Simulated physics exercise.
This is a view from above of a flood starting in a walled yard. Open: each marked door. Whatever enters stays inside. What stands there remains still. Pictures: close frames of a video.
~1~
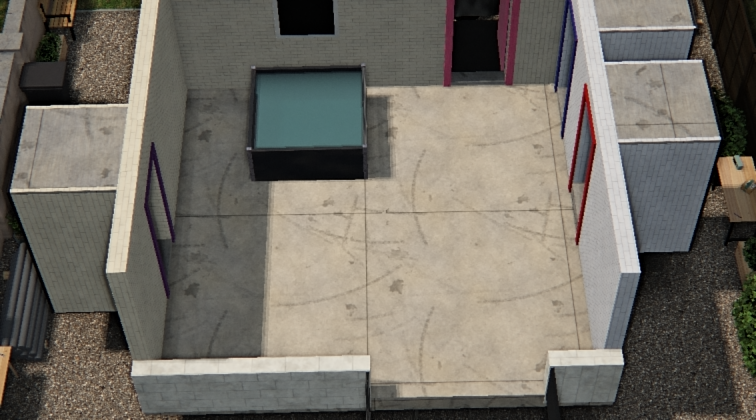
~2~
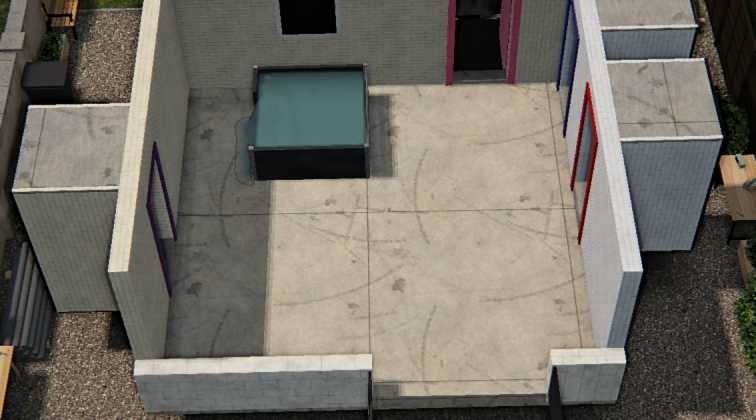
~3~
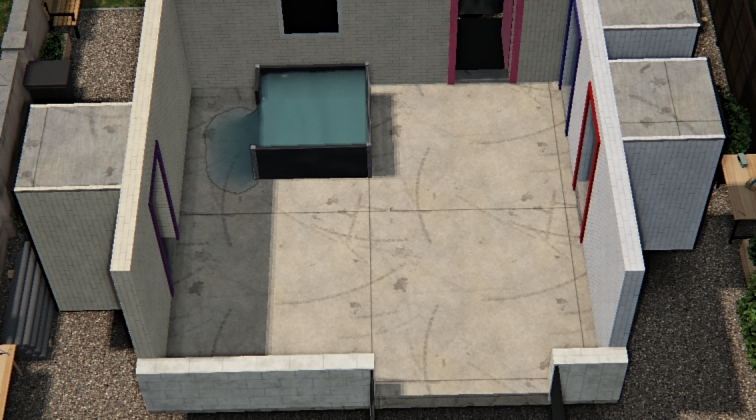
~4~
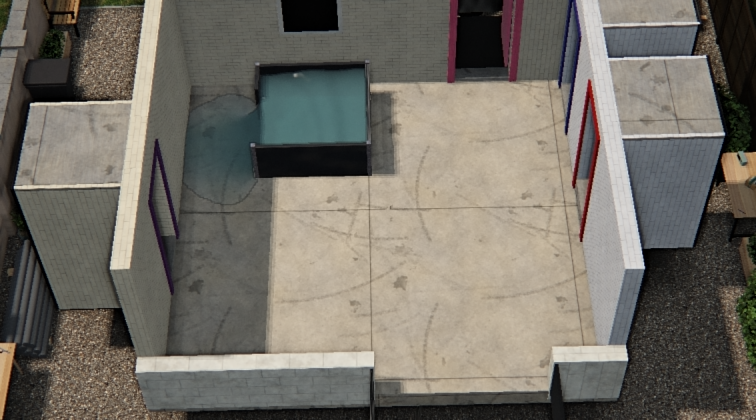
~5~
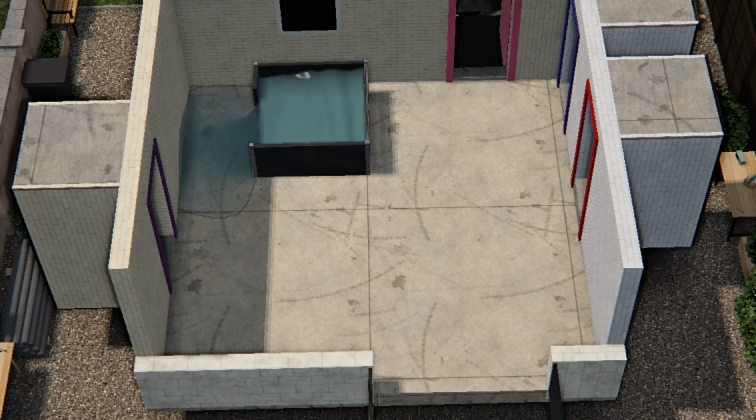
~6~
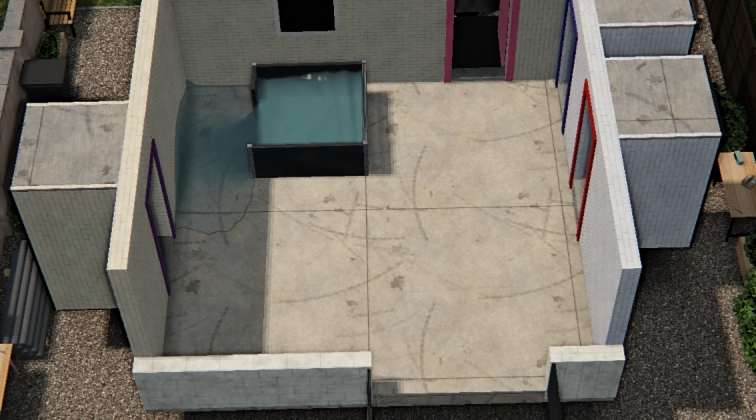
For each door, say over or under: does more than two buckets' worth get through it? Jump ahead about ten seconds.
Result: I expect the pink door to let through an acceptable amount; I expect the red door to let through an acceptable amount; I expect the blue door to let through an acceptable amount; I expect the purple door to let through an acceptable amount.
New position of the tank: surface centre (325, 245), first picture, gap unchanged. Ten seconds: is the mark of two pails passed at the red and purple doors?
The red door falls short, while the purple door overshoots the limit.
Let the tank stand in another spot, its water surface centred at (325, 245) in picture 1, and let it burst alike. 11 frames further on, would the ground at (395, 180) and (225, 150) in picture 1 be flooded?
Point 1: Not wet; point 2: Soaked through.
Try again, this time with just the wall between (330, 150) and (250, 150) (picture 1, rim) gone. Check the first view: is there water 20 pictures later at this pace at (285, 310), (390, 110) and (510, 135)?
Taken in turn they're swamped, unwetted and unwetted.
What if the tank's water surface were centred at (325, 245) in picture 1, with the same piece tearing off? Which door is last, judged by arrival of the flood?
Final one: The blue one.
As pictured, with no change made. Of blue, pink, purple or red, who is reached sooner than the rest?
If you ask me, it's the one in purple.
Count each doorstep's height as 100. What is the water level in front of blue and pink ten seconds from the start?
The first is near 60 per cent, the second near 30 per cent.
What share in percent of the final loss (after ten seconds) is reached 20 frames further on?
It works out at roughly 0 per cent.
A moment on, water covers 15 % of the floor; the pink door not reached, the red door not reached, the blue door not reached, the purple door wet at the sill, nothing in.
Next, water covers 30 % of the floor; the pink door not reached, the red door not reached, the blue door not reached, the purple door wet at the sill, nothing in.
Then, water covers 50 % of the floor; the pink door wet at the sill, nothing in, the red door not reached, the blue door wet at the sill, nothing in, the purple door under two buckets in.
Later, water covers 70 % of the floor; the pink door wet at the sill, nothing in, the red door wet at the sill, nothing in, the blue door wet at the sill, nothing in, the purple door under two buckets in.
In the end, water covers 85 % of the floor; the pink door wet at the sill, nothing in, the red door wet at the sill, nothing in, the blue door wet at the sill, nothing in, the purple door under two buckets in.
